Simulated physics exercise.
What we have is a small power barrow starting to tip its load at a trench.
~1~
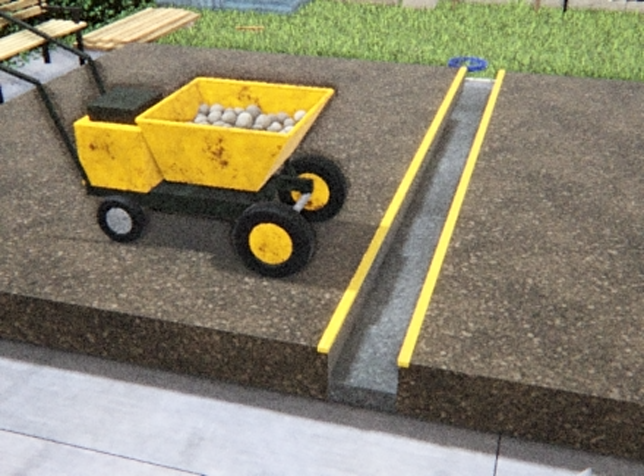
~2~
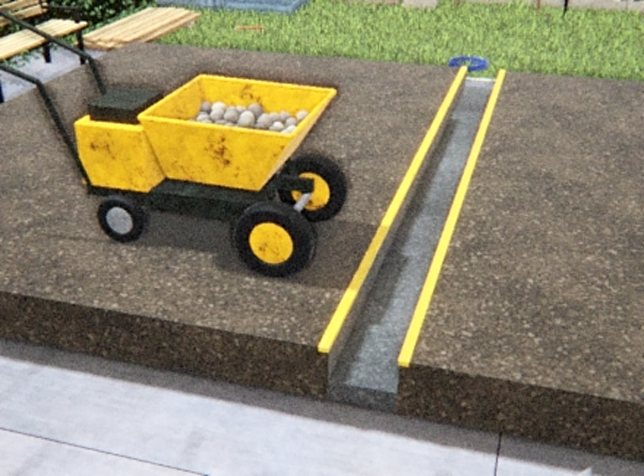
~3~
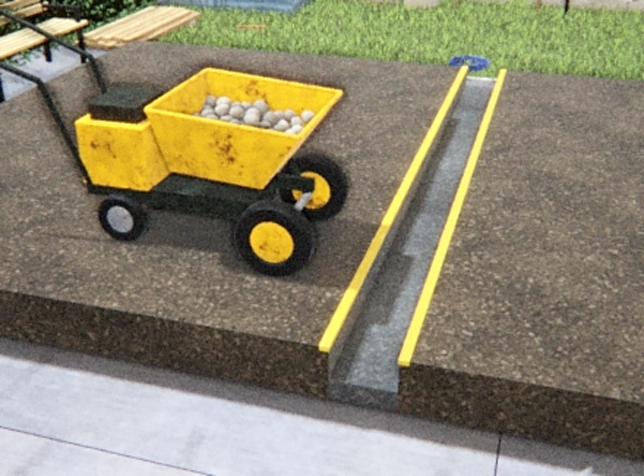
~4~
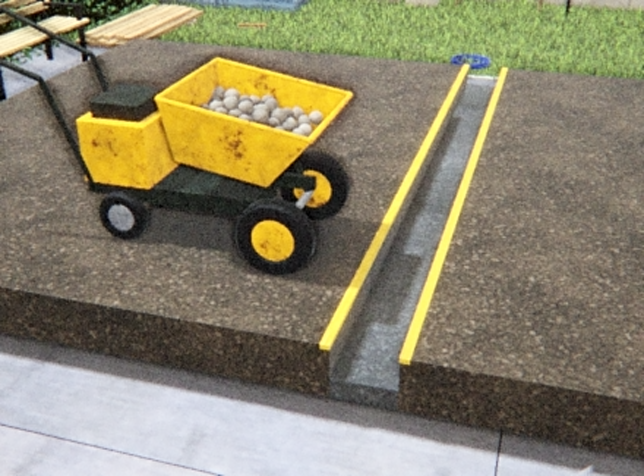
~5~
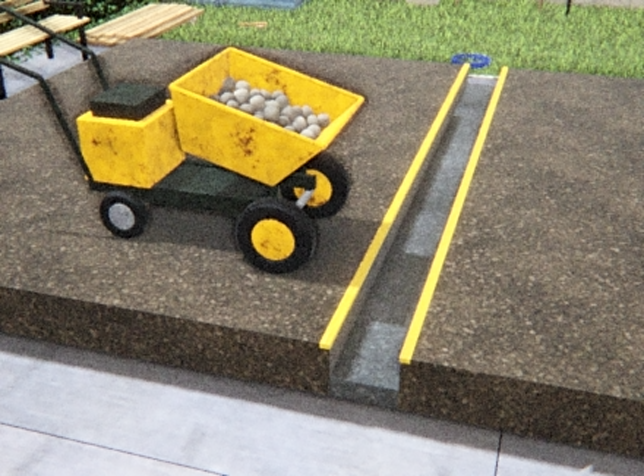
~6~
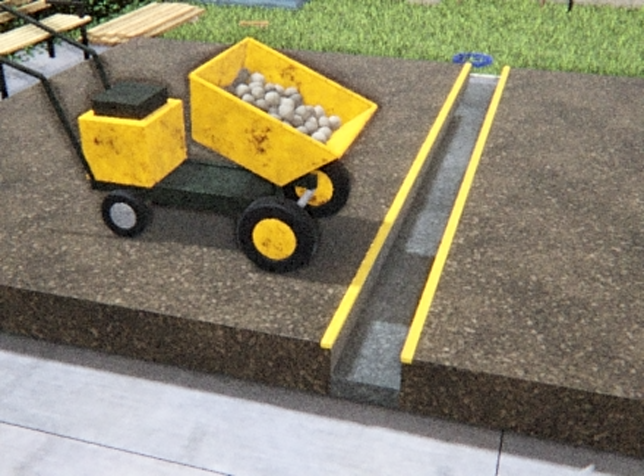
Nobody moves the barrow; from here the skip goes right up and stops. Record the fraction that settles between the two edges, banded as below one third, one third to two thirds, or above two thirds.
Fraction between edges: One third to two thirds.
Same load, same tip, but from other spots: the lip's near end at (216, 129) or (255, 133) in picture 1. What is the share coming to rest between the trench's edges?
You'd see around 70 per cent the first time and around 90 per cent the second.
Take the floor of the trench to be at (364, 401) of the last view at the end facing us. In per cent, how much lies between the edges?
The share comes out near 50 percent.
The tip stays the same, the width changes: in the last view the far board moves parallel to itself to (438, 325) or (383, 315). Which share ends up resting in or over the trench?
For the first it's 80 per cent, for the second 10 per cent.
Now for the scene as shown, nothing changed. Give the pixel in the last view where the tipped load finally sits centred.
Roughly at pixel (432, 255).
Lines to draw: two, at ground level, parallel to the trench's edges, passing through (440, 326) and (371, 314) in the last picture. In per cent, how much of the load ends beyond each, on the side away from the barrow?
About 40 and 90 per cent.
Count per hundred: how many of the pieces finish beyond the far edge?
Near 50 %.
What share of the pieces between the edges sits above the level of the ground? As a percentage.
About 5 per cent.
Shortly afterwards, skip tipped steeply; the whole lot in the skip.
Next, skip tipped right over; the bulk in the skip; a little in or heaped over the trench; a little beyond it; only a few falling.
Some moments later, skip tipped right over; a little in the skip; near half in or heaped over the trench; near half beyond it.
In the end, skip tipped right over; near half in or heaped over the trench; near half beyond it.
